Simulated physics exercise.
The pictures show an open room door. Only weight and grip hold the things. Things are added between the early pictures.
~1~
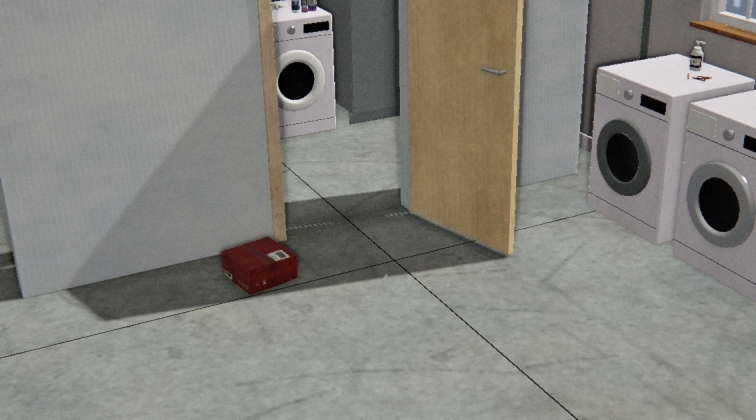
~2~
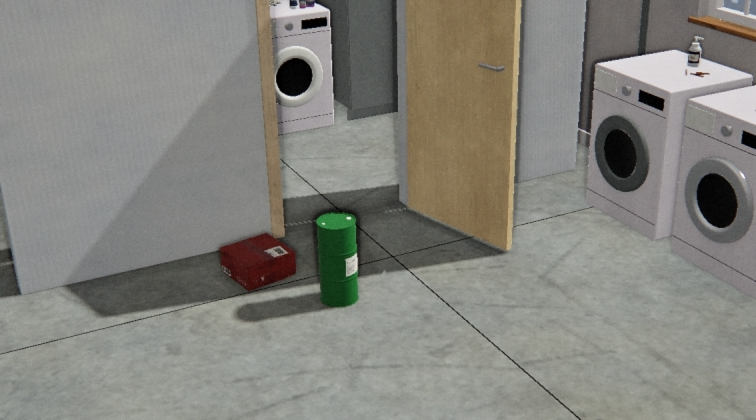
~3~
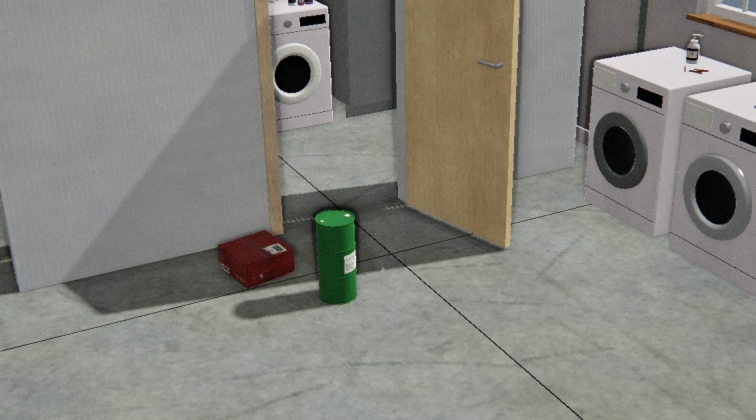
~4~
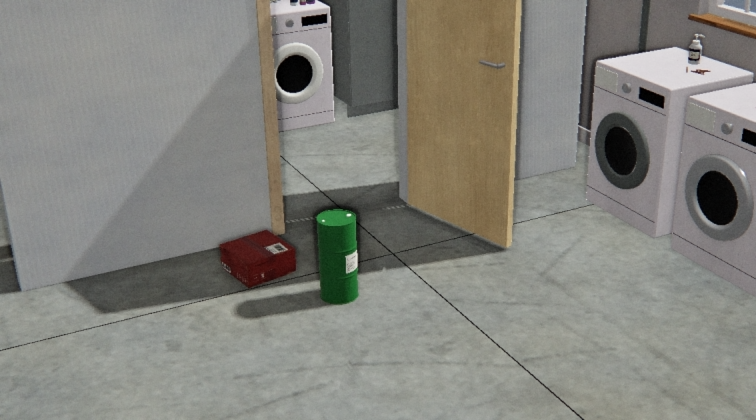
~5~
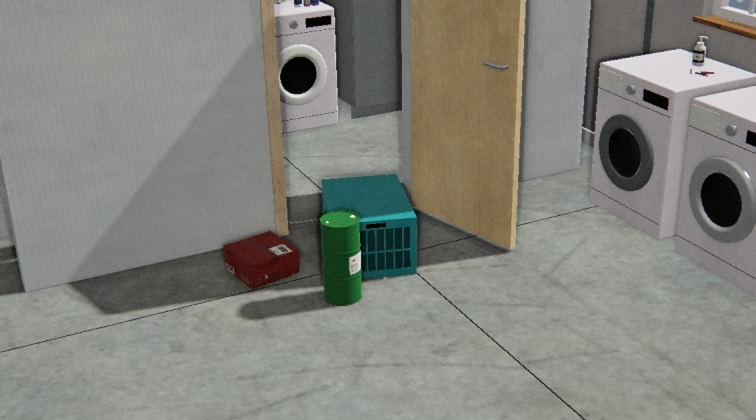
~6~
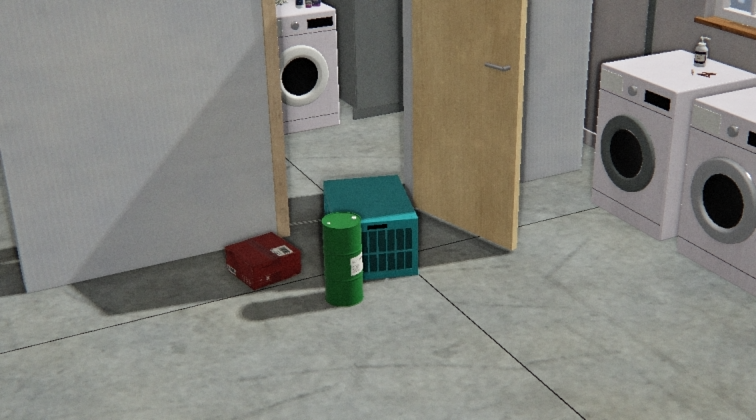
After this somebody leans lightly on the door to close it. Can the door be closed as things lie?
Outcome: The door is blocked.
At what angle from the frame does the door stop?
About 50°.
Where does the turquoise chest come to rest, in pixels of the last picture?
Near (346, 225).
Then, 0.90 s on from there, open by 78°.
Then, 1.30 s on from there, open by 59°; turquoise chest shifted a little near (361, 226).
In the end, open by 51°; moved from the start, turquoise chest; the other 2 unmoved. At the end, from the last picture's camera, turquoise chest near (346, 225).
